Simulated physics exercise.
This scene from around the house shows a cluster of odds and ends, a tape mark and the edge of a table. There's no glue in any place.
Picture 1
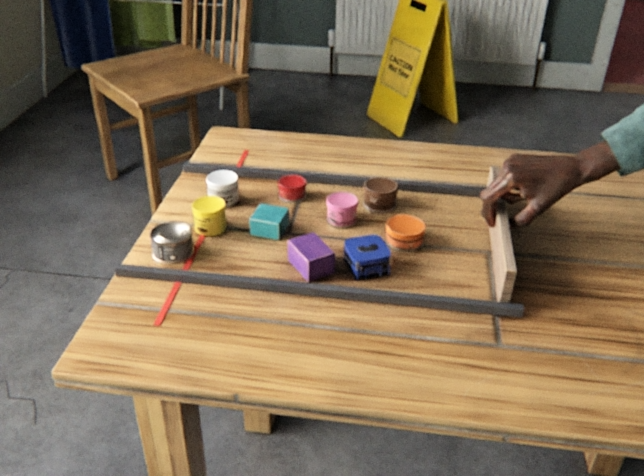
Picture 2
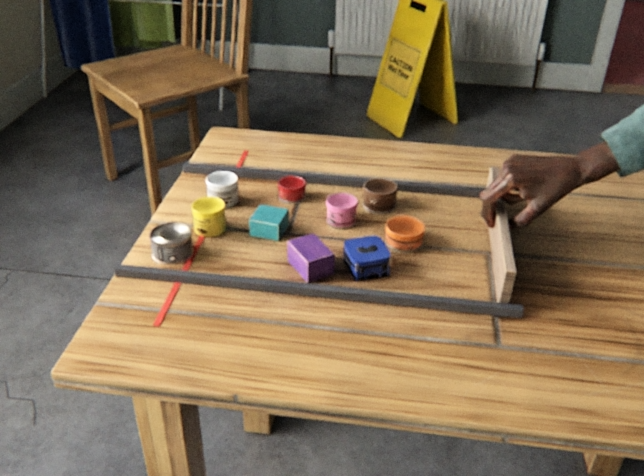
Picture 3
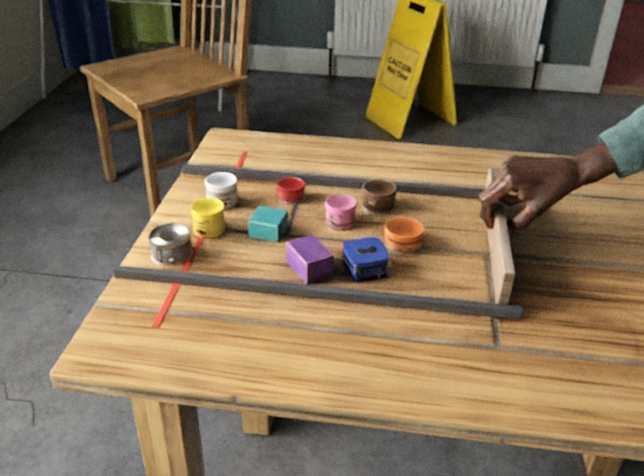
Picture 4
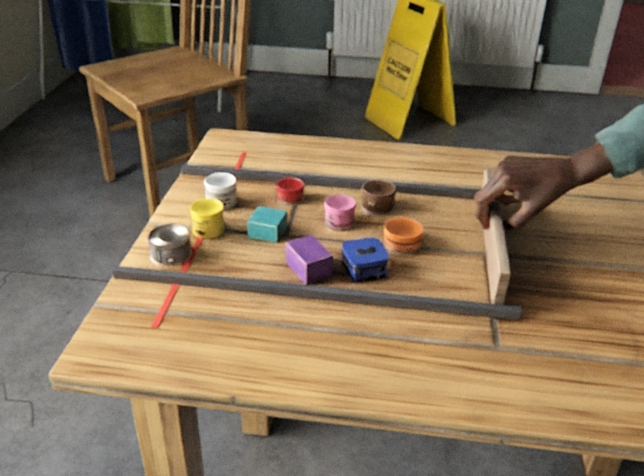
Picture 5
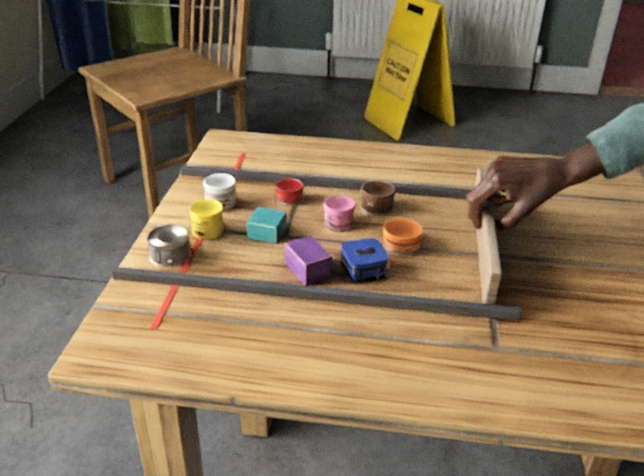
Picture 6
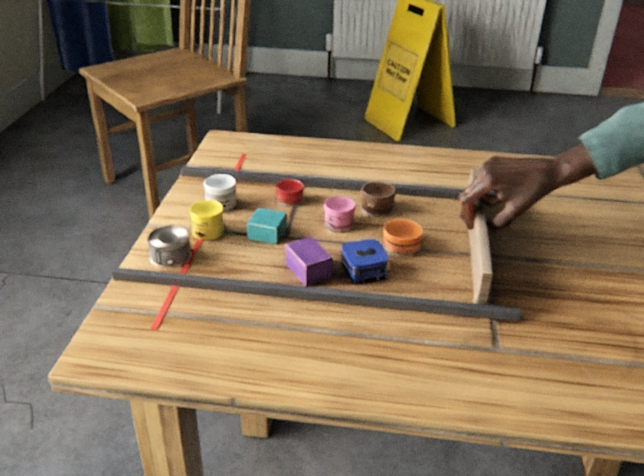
A hand sliding an upright wooden board slightly left between two dark strips on a table, colourful tubs and blocks staying still.
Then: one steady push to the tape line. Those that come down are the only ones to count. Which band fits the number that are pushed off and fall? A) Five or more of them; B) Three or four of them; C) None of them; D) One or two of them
(D) One or two of them.
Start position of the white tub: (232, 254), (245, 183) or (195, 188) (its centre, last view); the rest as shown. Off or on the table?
One after another, it fails to stay; fails to stay; keeps its place.
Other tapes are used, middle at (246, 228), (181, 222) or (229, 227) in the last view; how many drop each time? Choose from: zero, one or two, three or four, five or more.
Counts for the three spots in order: None; five or more; one or two.
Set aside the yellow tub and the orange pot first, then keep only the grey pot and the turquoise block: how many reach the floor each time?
0 and 0.
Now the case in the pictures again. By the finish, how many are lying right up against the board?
Contact count: 5.
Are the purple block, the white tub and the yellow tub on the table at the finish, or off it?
I'd say the purple block stays in place, the white tub stays in place, and the yellow tub drops away.
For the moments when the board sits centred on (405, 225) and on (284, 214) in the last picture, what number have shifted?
The count reaches 1 first and 8 second.
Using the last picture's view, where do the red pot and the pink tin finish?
Red pot: (187, 176); pink tin: (201, 199).
A little later, none off yet; grey pot at rest near (170, 247); white tub at rest near (221, 193); yellow tub at rest near (207, 220).
Next, none off yet; grey pot shifted a little near (158, 245); white tub moving near (213, 192); yellow tub shifted about its own width near (159, 218).
When it is over, the number that fall off is one or two; down, yellow tub.
